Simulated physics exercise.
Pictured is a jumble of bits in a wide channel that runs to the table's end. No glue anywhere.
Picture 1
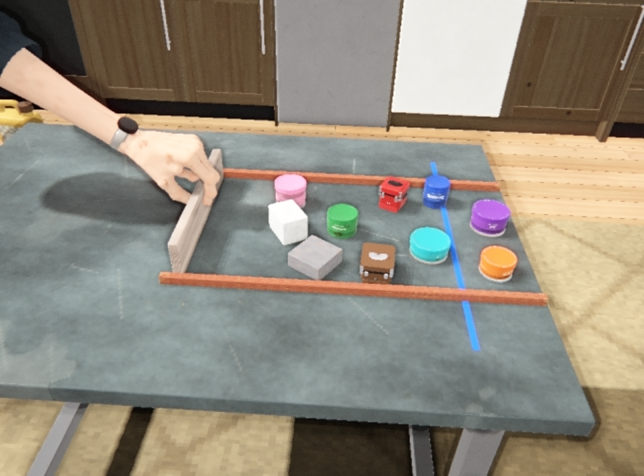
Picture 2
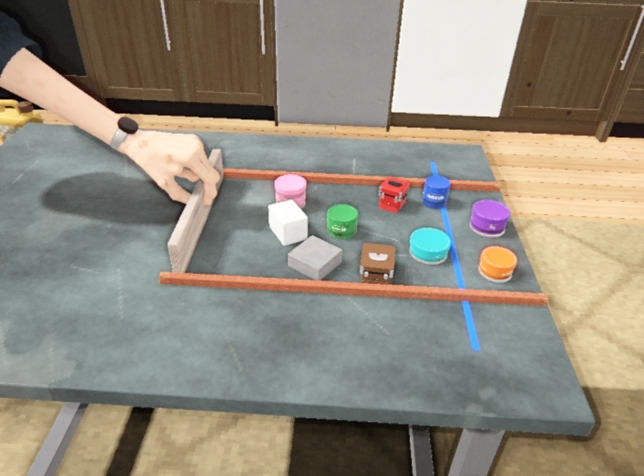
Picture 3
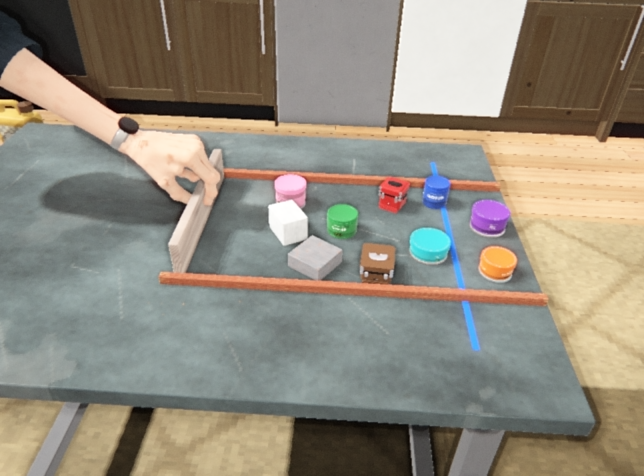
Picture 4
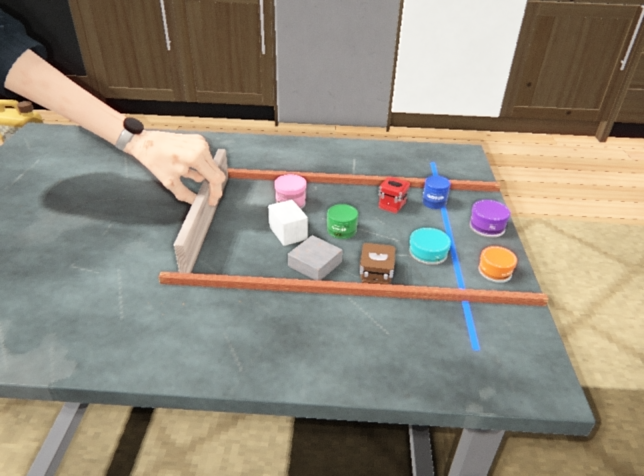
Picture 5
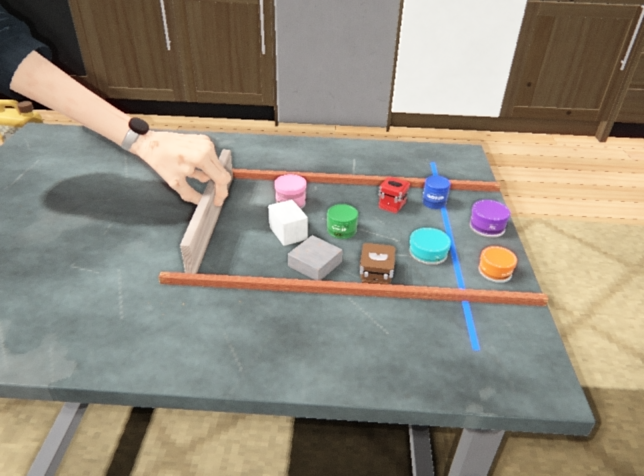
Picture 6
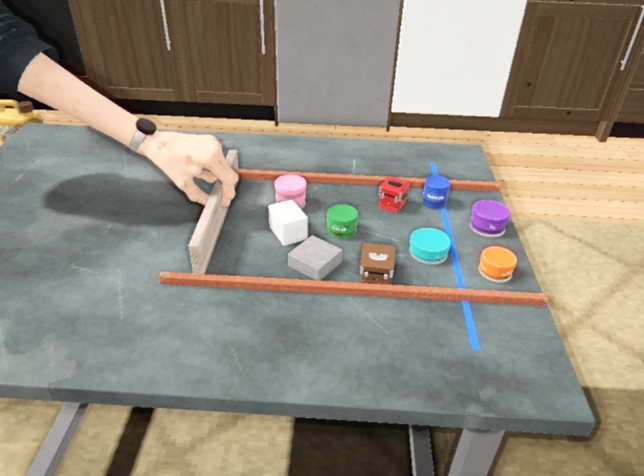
A dark slate-coloured table stands in a room with brown cabinets behind it, seen from above and in front by a still camera. Between two reddish rails sit a pink pot, white and grey blocks, a green tub, brown and red cases, and blue and turquoise pots near a blue tape line, with purple and orange pots beyond. At left, a hand holds an upright board, briefly still, then slides it slightly rightward, touching none of them.
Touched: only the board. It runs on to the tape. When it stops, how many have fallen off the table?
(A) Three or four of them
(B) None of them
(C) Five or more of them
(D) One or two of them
D.
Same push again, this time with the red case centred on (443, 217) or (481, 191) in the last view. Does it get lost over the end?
In the two tries the red case is not knocked off and is not knocked off, in that order.
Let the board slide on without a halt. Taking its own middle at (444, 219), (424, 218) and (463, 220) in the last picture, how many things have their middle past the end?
Taking the places in turn, the counts are 1, 0 and 2.
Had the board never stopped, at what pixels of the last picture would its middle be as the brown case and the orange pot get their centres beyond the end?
Approx. (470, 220) for the first, approx. (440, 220) for the second.
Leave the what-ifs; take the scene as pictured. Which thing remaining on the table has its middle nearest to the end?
That would be the purple pot, which ends nearest.
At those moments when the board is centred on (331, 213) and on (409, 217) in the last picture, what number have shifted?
Counts: 5 and 9.
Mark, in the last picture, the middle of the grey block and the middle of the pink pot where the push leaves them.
Grey block: About (484, 266); pink pot: About (463, 212).
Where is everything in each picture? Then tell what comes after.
In the first picture, purple pot (489, 218); orange pot (497, 264); blue tub (436, 192); board (200, 206); tape (450, 235).
In the second picture, orange pot (497, 264); pink pot (291, 193).
In the third picture, blue tub (436, 192); turquoise pot (429, 246).
In the fourth picture, purple pot (489, 218); green tub (342, 222).
In the fifth picture, orange pot (497, 264); red case (394, 194).
In the sixth picture, purple pot (489, 218); orange pot (497, 264); blue tub (436, 192); board (218, 207); tape (450, 235).
Soon after, none off yet; purple pot at rest near (489, 218); orange pot at rest near (497, 264); blue tub at rest near (436, 192).
In the end, the number that fall off is one or two; gone, orange pot.
